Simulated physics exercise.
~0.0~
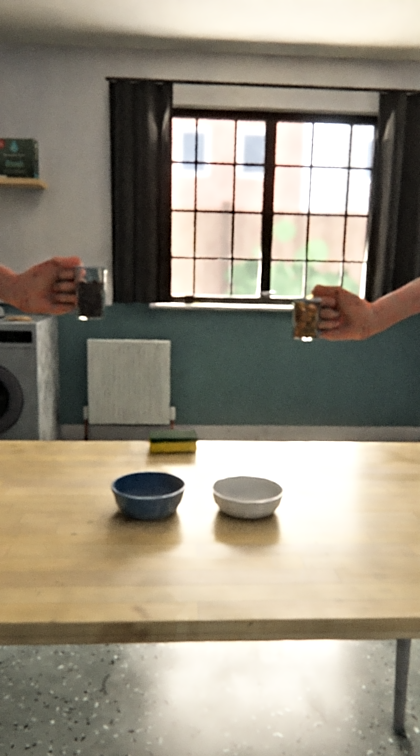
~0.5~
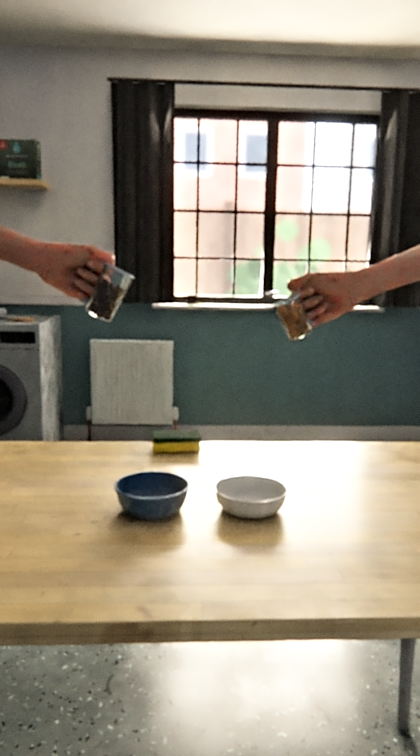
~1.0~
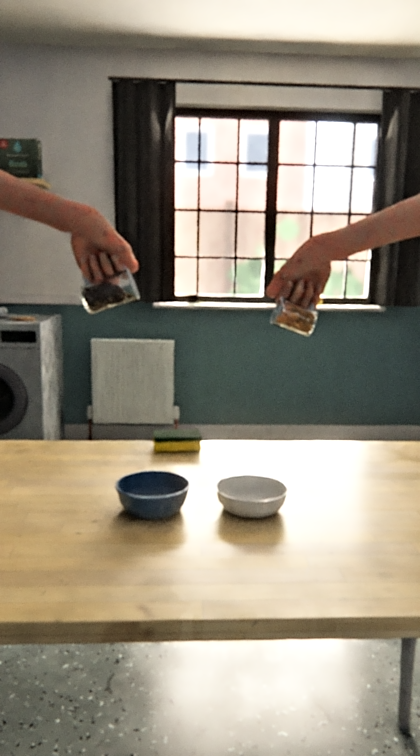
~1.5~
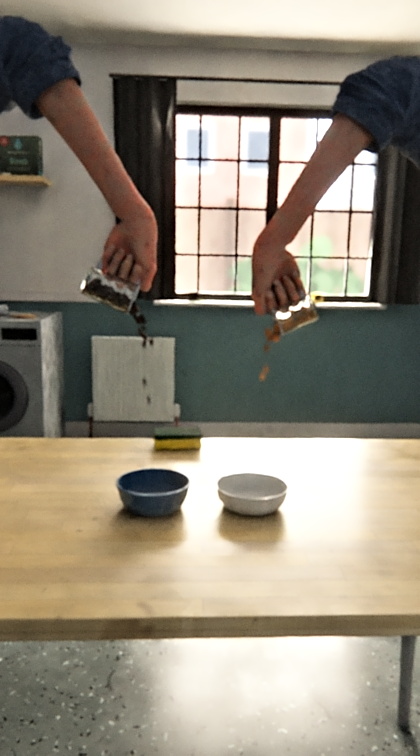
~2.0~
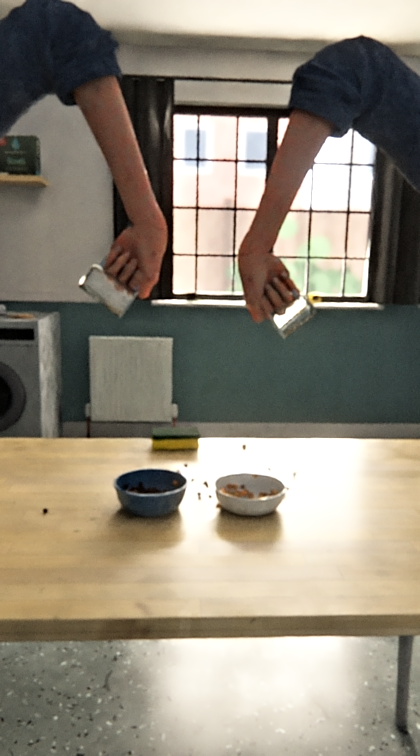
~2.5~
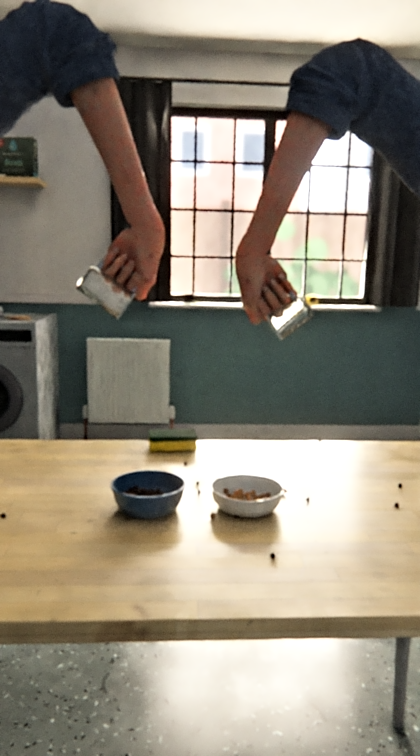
Two hands held small clear cups above a blue bowl and a white bowl on a wooden table, then tipped them over, pouring dark bits on the left and orange-brown bits on the right; most landed inside, but some scattered across the table.
